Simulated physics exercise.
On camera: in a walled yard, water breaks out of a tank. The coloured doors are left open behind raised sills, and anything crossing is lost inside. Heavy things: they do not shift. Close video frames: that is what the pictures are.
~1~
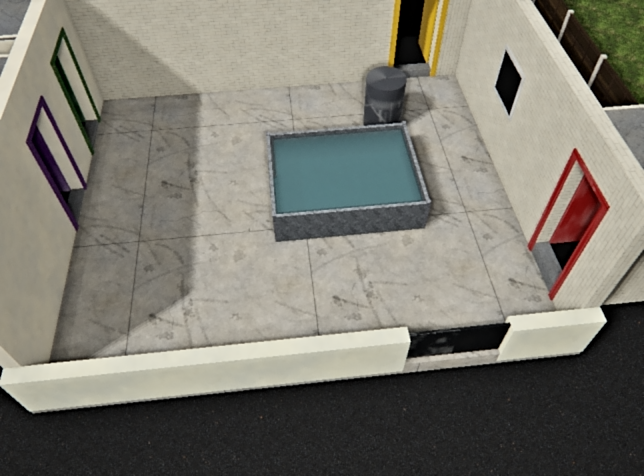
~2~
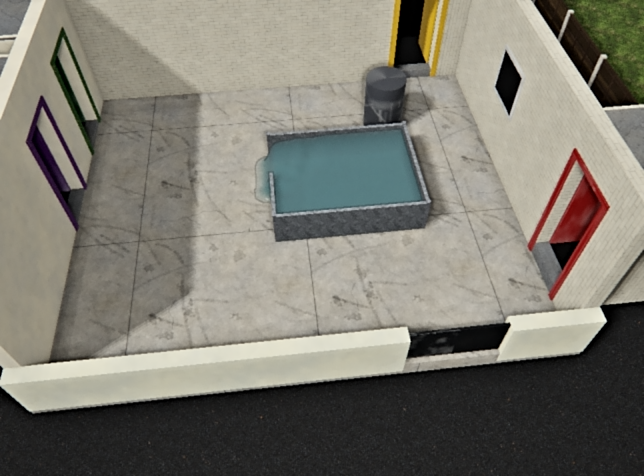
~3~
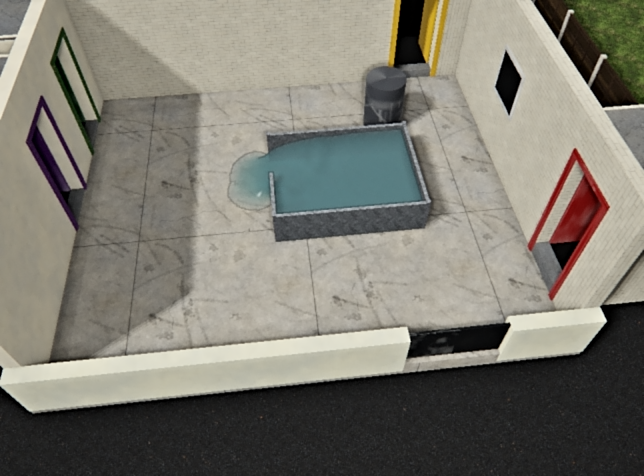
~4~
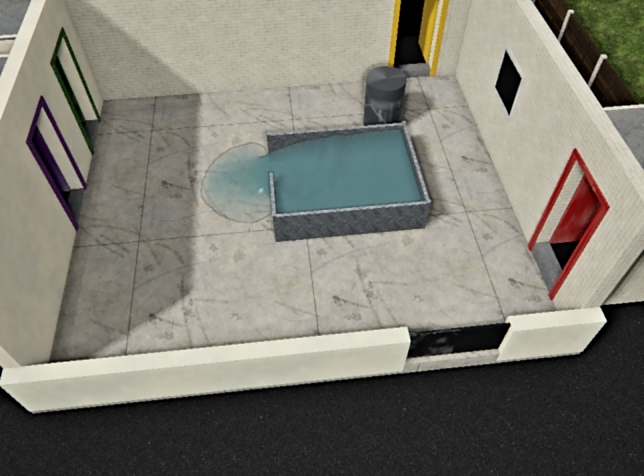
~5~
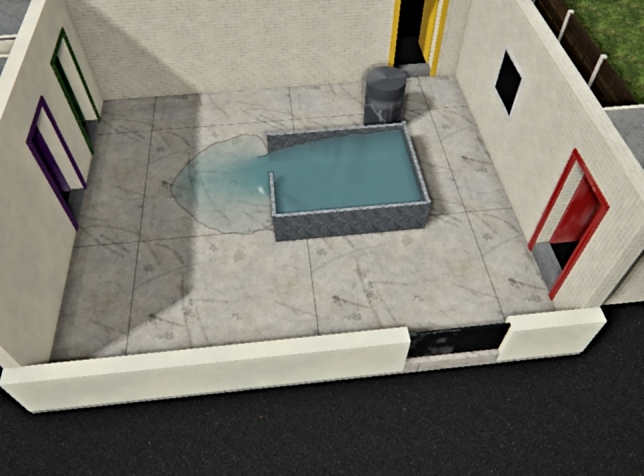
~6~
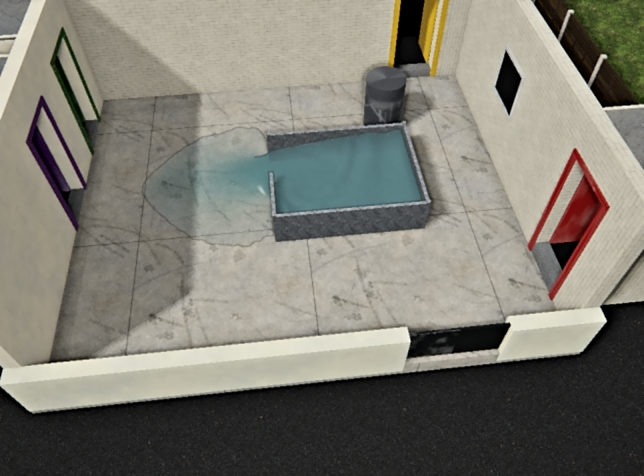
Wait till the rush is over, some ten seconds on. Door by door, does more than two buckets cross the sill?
Result: Yellow door: Not over the line on that one, red door: Not over the line on that one, purple door: Over the line on that one, green door: Over the line on that one.
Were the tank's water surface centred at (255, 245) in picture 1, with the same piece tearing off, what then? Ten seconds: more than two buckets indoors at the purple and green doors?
Note: Purple door exceeds the mark; green door falls short.
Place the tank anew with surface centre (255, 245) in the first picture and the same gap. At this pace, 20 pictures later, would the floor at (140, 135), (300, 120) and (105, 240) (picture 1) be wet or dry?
Spot one is touched, spot two is not touched, spot three is touched.
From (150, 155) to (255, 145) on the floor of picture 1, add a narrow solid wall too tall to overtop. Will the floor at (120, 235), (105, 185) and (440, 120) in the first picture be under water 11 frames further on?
Taking the points in order, they are inundated, inundated and high and dry.
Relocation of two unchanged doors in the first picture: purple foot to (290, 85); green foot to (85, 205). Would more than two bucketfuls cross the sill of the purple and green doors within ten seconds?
Purple is not flooded, green is flooded.
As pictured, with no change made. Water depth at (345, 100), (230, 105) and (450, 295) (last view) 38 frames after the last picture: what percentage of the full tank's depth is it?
First spot 2 %, second 12 %, third 0 %.
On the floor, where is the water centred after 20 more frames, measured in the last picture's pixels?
The water's middle lies around (252, 185).
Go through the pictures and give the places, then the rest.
The first picture shows still water in the water tank at (344, 170).
In the second picture, water pours out at (273, 171) and has run to (265, 160).
In the third picture, water pours out at (273, 172) and has run to (232, 196).
In the fourth picture, water pours out at (273, 173) and has run to (207, 196).
In the fifth picture, the front is at (176, 191), out from the gap at (273, 173).
In the sixth picture, the front is at (149, 183), out from the gap at (273, 172).
A moment on, water covers 25 % of the floor; the yellow door not reached, the red door not reached, the purple door under two buckets in, the green door not reached.
Next, water covers 30 % of the floor; the yellow door not reached, the red door not reached, the purple door over two buckets in, the green door under two buckets in.
Then, water covers 35 % of the floor; the yellow door not reached, the red door not reached, the purple door far over two buckets in, the green door over two buckets in.
Later, water covers 55 % of the floor; the yellow door not reached, the red door not reached, the purple door far over two buckets in, the green door far over two buckets in.
In the end, water covers 85 % of the floor; the yellow door wet at the sill, nothing in, the red door not reached, the purple door far over two buckets in, the green door far over two buckets in.
